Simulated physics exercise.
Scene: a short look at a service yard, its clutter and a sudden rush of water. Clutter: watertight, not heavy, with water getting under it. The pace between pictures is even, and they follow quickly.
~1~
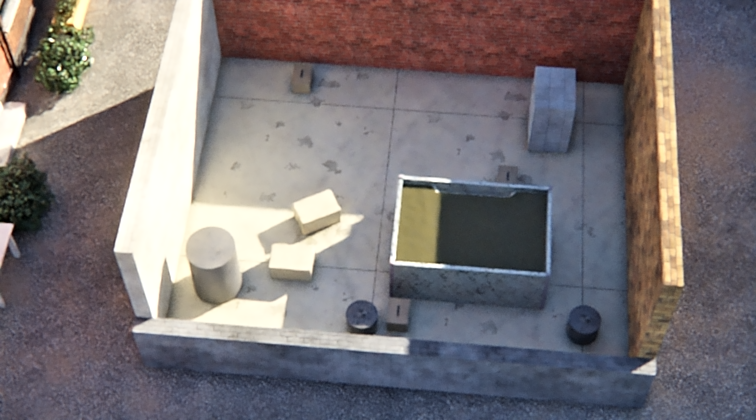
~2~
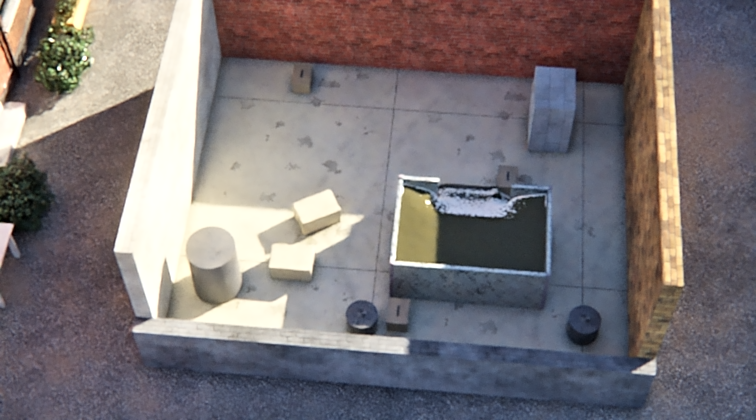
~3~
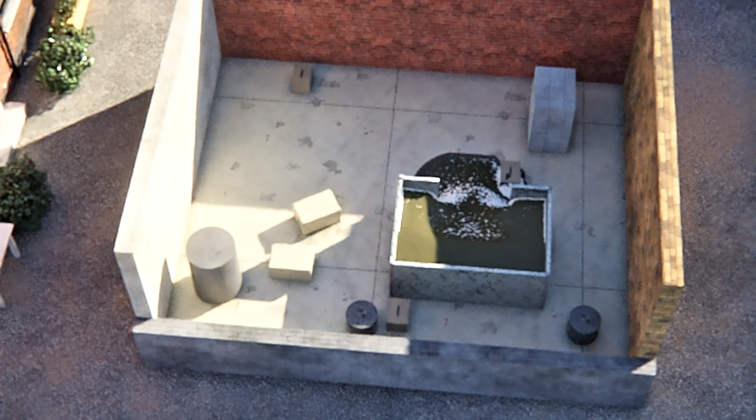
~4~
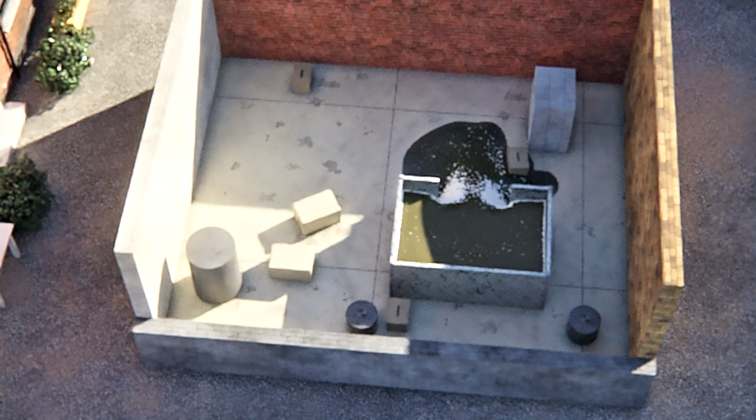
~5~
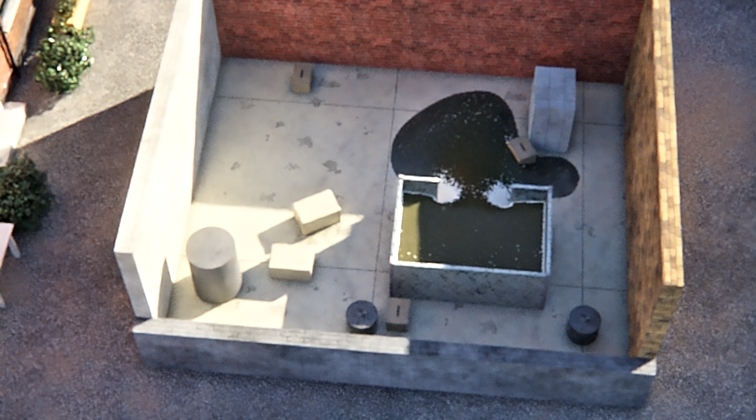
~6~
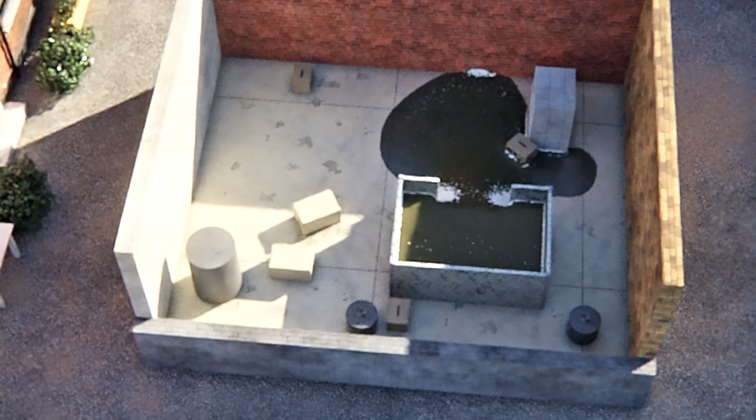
Dark water burst through the back of a rectangular tank in a walled yard and spread across the paving toward the brick wall, pushing a small box up beside the tall grey block.
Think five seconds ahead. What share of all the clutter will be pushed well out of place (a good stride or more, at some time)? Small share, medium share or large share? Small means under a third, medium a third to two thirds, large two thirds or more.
A small share.
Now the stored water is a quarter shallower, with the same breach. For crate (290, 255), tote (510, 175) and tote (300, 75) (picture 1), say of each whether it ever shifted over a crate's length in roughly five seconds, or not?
Order as given: Not past it; displaced that much; displaced that much.
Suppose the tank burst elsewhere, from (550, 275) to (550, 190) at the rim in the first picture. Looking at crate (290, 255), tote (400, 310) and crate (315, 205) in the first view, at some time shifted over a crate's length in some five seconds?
In turn: Stayed within it, moved that far, stayed within it.
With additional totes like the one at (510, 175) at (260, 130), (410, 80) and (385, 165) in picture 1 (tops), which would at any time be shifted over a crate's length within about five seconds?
In sequence: Pushed clear, pushed clear, doesn't go far.
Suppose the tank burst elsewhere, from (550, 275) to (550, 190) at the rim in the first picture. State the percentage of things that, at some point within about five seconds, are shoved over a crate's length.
60 % or thereabouts.
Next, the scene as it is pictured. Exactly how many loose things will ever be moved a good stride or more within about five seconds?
I make it 2 in total.
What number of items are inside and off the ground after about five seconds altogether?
The number is 1.
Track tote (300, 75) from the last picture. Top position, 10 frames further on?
Around (262, 84).
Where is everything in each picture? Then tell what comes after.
A tote at (508, 176), on the bottom; a crate at (292, 257) rests on the ground; 0 of 7 have shifted, in the first frame.
A tote at (508, 176) rests on the ground; a crate at (292, 257), on the bottom; 0 of 7 have shifted, in the second frame.
A tote at (510, 171) rests on the ground, close to its start; a crate at (292, 257) rests on the ground; 1 of 7 have shifted, in the third frame.
A tote at (518, 157) rests on the ground, a stride from its start; a crate at (292, 257), on the bottom; 1 of 7 have shifted, in the fourth frame.
A tote at (523, 147), on the bottom, a stride from its start; a crate at (292, 257) rests on the ground; 1 of 7 have shifted, in the fifth frame.
A tote at (523, 145), on the bottom, a stride from its start; a crate at (292, 257) rests on the ground; 1 of 7 have shifted, in the sixth frame.
A moment on, 1 of 7 are well off their spots; 1 afloat.
Next, 2 of 7 are well off their spots; 1 afloat.
Later, 2 of 7 are well off their spots; 2 afloat.
In the end, 2 of 7 are well off their spots, and 2 have been at some point; 1 afloat.
